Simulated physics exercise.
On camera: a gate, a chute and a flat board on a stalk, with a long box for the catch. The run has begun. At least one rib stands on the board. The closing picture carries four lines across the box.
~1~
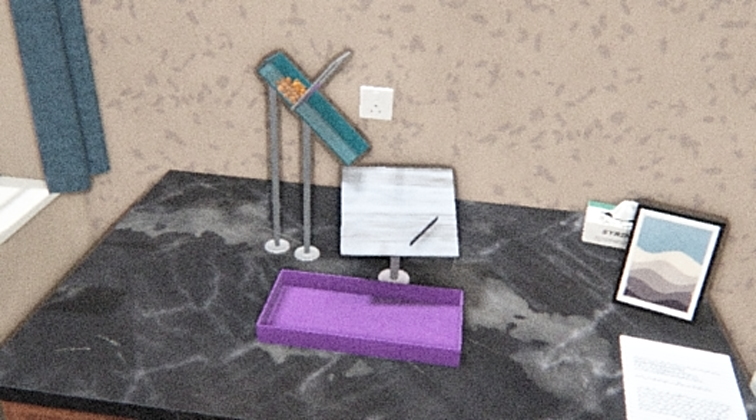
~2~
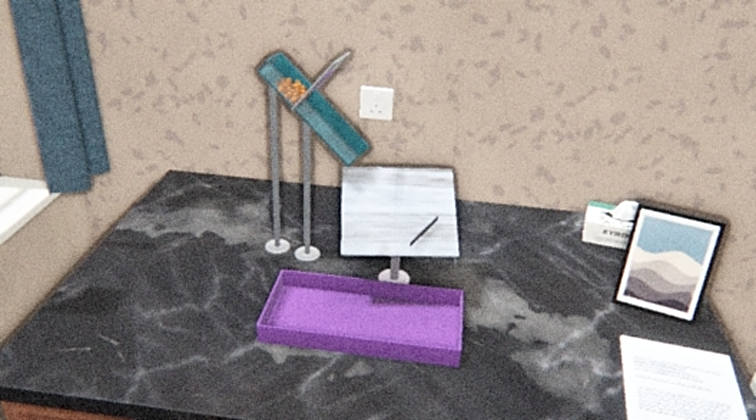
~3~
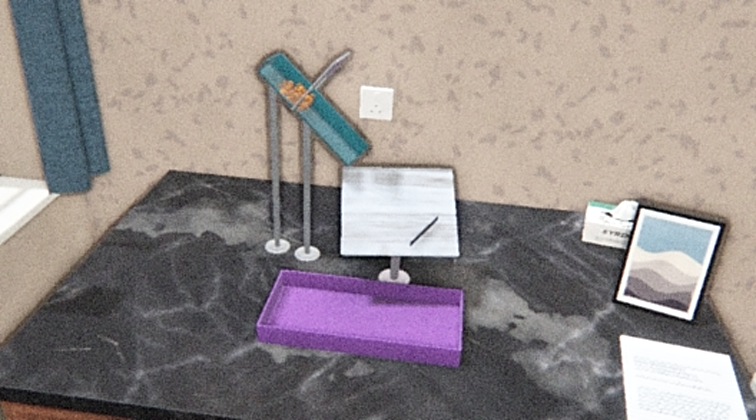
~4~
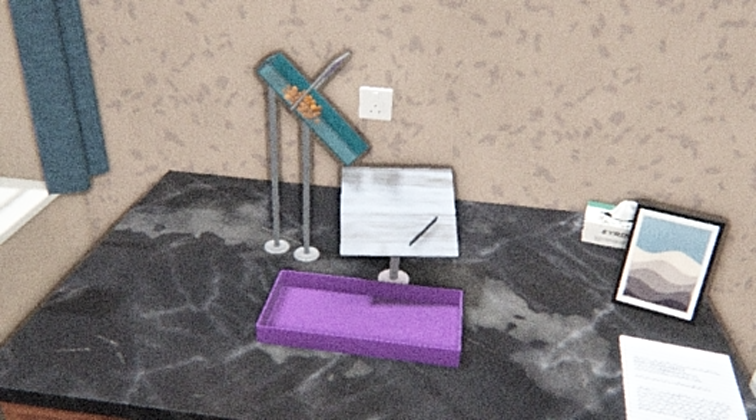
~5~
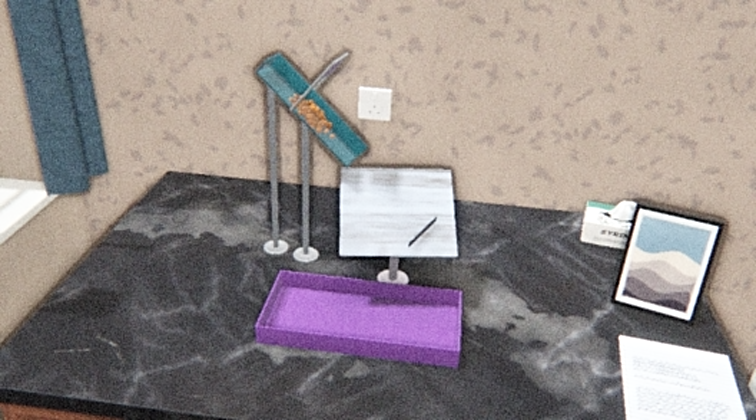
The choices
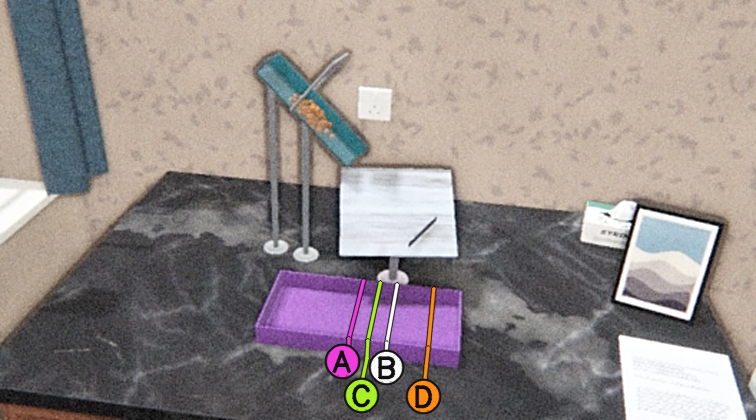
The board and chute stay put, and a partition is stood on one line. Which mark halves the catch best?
Choose B.
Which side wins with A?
The right side.
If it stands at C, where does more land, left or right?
The right side.
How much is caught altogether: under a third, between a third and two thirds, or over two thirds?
About that: Over two thirds.
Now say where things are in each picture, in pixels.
In the first picture, load behind the gate (298, 92), bits of cat kibble; lip of the chute (354, 161), sloping fairly steeply.
In the second picture, middle of the board (399, 210), tilted fairly steeply; middle of its low edge (400, 255); of its high edge (398, 168).
In the third picture, front corners of the box (257, 325) and (460, 350), empty; front of the load (305, 108).
In the fourth picture, middle of the load (305, 101); its front (317, 121), roughly a third of the way to the lip; rib from (438, 216) to (410, 242).
In the fifth picture, middle of the load (314, 112); its front (332, 137), roughly two thirds of the way to the lip.
On the marked copy, line A crosses the front rim at (349, 337); line B crosses the front rim at (386, 342); line C crosses the front rim at (368, 339); line D crosses the front rim at (428, 347).
Choosing A, of what is caught, not one piece on the left of the divider, every piece on the right.
Choosing B, of what is caught, roughly half on the left of the divider, roughly half on the right.
Choosing C, of what is caught, just a few on the left of the divider, almost all on the right.
Choosing D, of what is caught, almost all on the left of the divider, just a few on the right.
